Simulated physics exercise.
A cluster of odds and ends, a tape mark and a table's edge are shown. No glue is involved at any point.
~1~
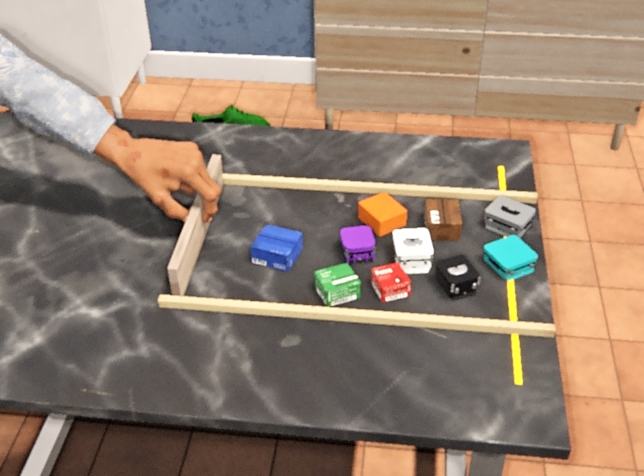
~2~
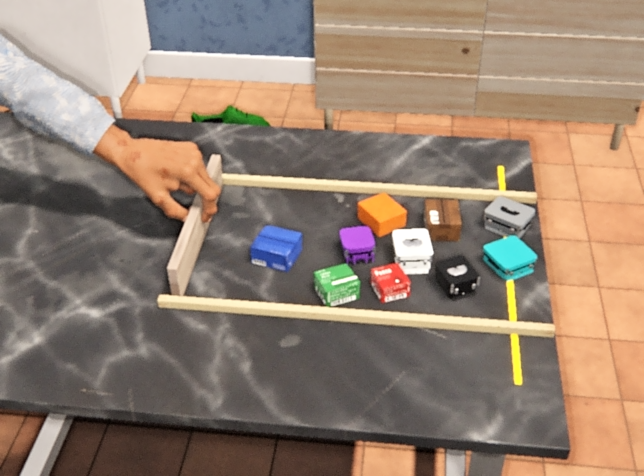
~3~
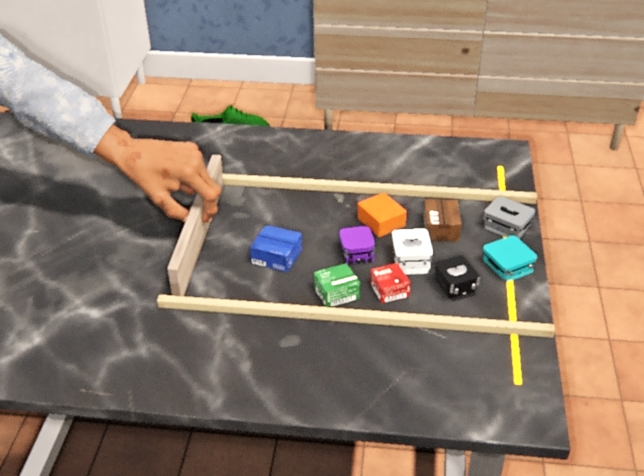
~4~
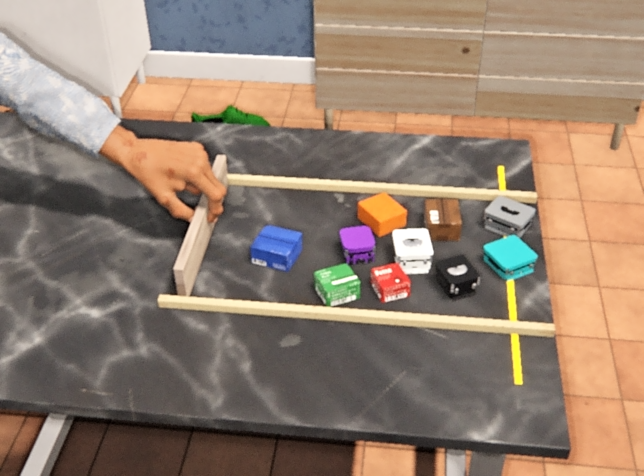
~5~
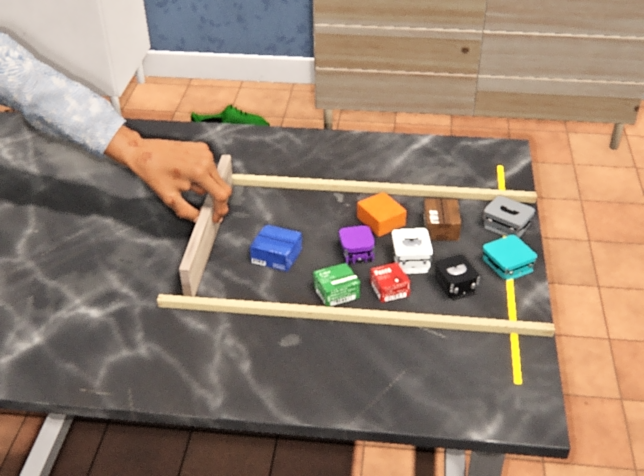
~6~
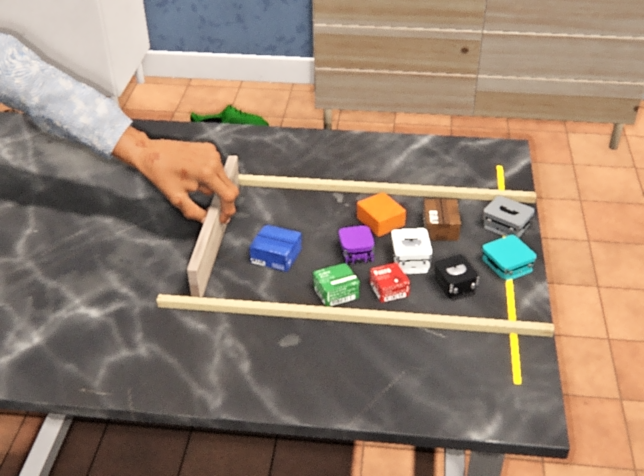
On a dark marbled table, a hand held a wooden board upright between two pale strips, then slid it slightly right toward a blue box, while the scattered colourful little boxes and cases stayed still.
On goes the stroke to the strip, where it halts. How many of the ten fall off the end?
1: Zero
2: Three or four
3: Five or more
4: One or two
Option 3: Five or more.
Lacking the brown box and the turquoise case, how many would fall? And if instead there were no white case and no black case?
Count: 5 (first case); 5 (second).
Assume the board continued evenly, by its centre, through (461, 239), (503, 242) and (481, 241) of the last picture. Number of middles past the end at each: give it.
3; 7; 4.
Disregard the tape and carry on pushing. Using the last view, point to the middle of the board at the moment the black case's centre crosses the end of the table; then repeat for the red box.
The middle is at (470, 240) when it's the black case, and at (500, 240) when it's the red box.
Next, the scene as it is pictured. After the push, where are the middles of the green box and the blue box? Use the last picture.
They end up close to (532, 309) and (530, 262).
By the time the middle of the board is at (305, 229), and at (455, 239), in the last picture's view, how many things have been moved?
So far 2, and 10 at the second.
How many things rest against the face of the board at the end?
The count is 3.
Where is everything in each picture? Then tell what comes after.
Grey case (509, 219); turquoise case (510, 259); black case (457, 278); board (198, 222); tape (509, 259), in the first frame.
Turquoise case (509, 259); brown box (442, 220), in the second frame.
Black case (456, 279); purple case (357, 246), in the third frame.
Grey case (509, 219); blue box (277, 248), in the fourth frame.
Turquoise case (509, 258); red box (390, 282), in the fifth frame.
Grey case (508, 219); turquoise case (508, 259); black case (455, 278); board (216, 223); tape (507, 259), in the sixth frame.
Early on, none off yet; grey case at rest near (508, 219); turquoise case at rest near (508, 259); black case at rest near (455, 278).
A while later, none off yet; grey case at rest near (508, 219); turquoise case travelled about its own width near (540, 263); black case travelled about its own width near (490, 282).
Finally, the number that fall off is five or more; lost, purple case, red box, white case, brown box, black case, turquoise case and grey case.
